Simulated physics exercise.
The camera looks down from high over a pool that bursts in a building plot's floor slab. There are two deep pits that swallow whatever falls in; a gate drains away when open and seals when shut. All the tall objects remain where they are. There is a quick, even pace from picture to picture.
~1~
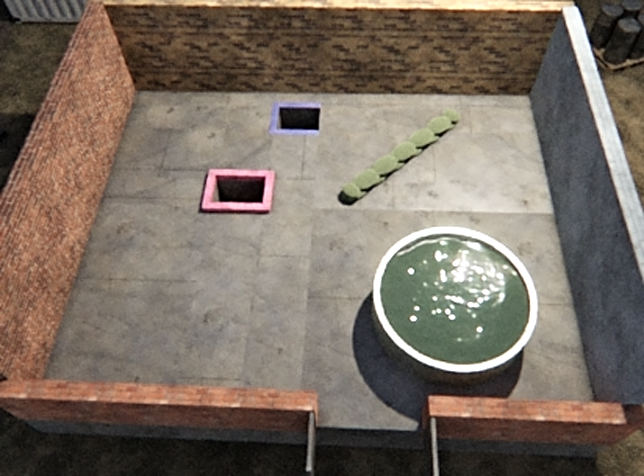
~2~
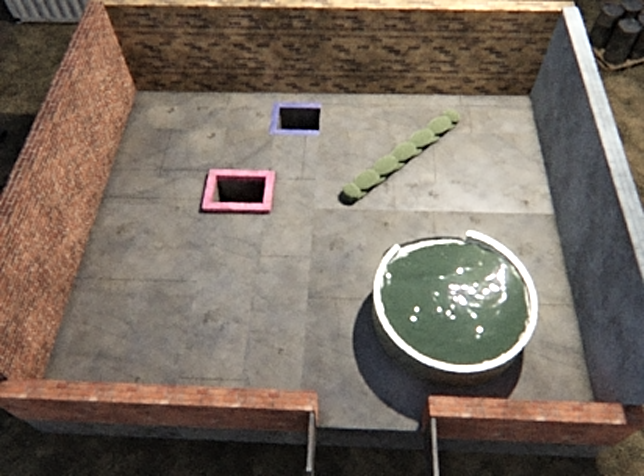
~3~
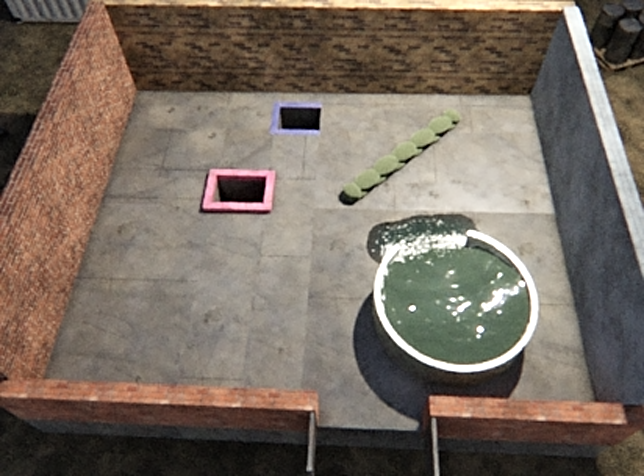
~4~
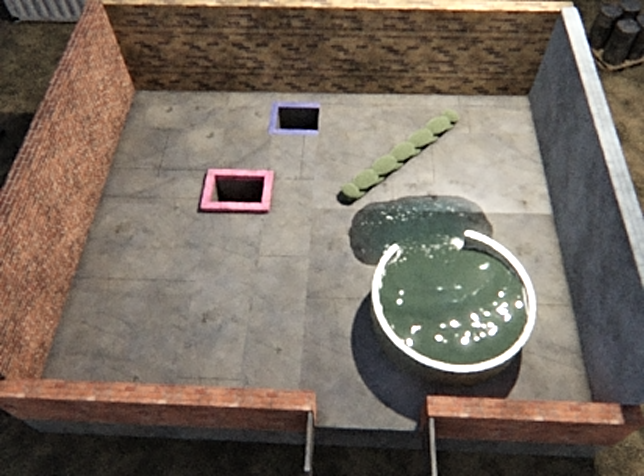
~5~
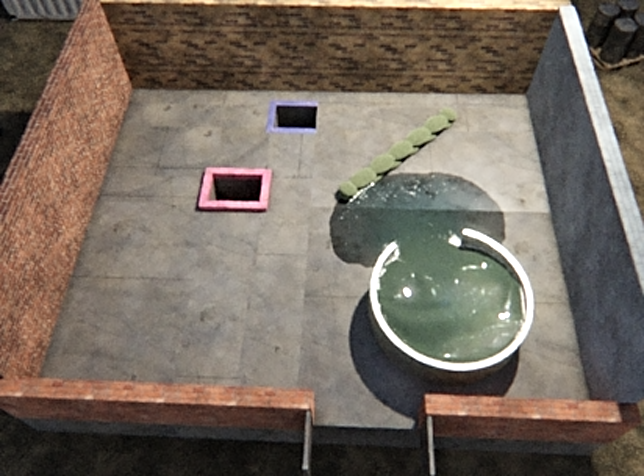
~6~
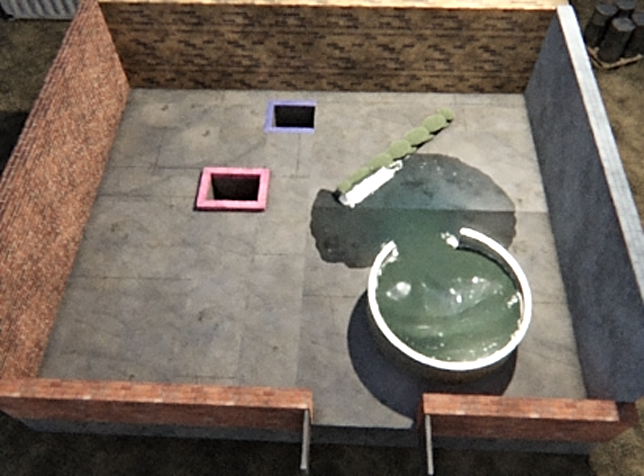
Green water breaks through the far rim of a round, white-edged pool at the lower right of a walled concrete plot, seen from high above. It spreads over the grey slab in a widening dark sheet, reaching a diagonal green hedge-like row and foaming white along its lower end, while the view shifts very slightly. Pink-framed and blue-framed square openings stay unchanged to the left, between brick and grey walls.
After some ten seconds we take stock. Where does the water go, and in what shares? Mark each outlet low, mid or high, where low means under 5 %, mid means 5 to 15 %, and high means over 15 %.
Marks - gate: Low, pink pit: Low, blue pit: Mid.
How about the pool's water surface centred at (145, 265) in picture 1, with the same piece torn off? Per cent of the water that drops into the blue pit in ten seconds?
Blue: 30 %.
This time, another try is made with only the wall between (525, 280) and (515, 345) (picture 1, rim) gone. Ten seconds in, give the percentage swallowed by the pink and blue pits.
Lab note - share by pit: Pink 0 %, blue 4 %.
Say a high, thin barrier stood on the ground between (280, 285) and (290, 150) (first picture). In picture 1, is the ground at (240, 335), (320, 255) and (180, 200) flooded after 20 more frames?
Going one after another, I'd say kept clear of the flood, then reached by the flood, then kept clear of the flood.
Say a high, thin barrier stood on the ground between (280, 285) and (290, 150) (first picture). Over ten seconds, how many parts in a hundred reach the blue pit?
Blue: About 15 %.
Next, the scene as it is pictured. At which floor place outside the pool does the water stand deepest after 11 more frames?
Estimated pixel: (518, 96).
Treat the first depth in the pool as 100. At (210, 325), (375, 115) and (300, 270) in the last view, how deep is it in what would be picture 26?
I'd say close to 0, 2 and 2 percent.
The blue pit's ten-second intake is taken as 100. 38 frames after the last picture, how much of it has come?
My estimate: Close to 60 per cent.
A moment on, water covers 20 % of the floor; the gate 0 %, the pink pit 0 %, the blue pit 0 %.
Next, water covers 30 % of the floor; the gate 0 %, the pink pit 0 %, the blue pit 0 %.
Then, water covers 35 % of the floor; the gate 0 %, the pink pit 1 %, the blue pit 1 %.
Later, water covers 65 % of the floor; the gate 0 %, the pink pit 1 %, the blue pit 6 %.
In the end, water covers 85 % of the floor; the gate 0 %, the pink pit 1 %, the blue pit 10 %.
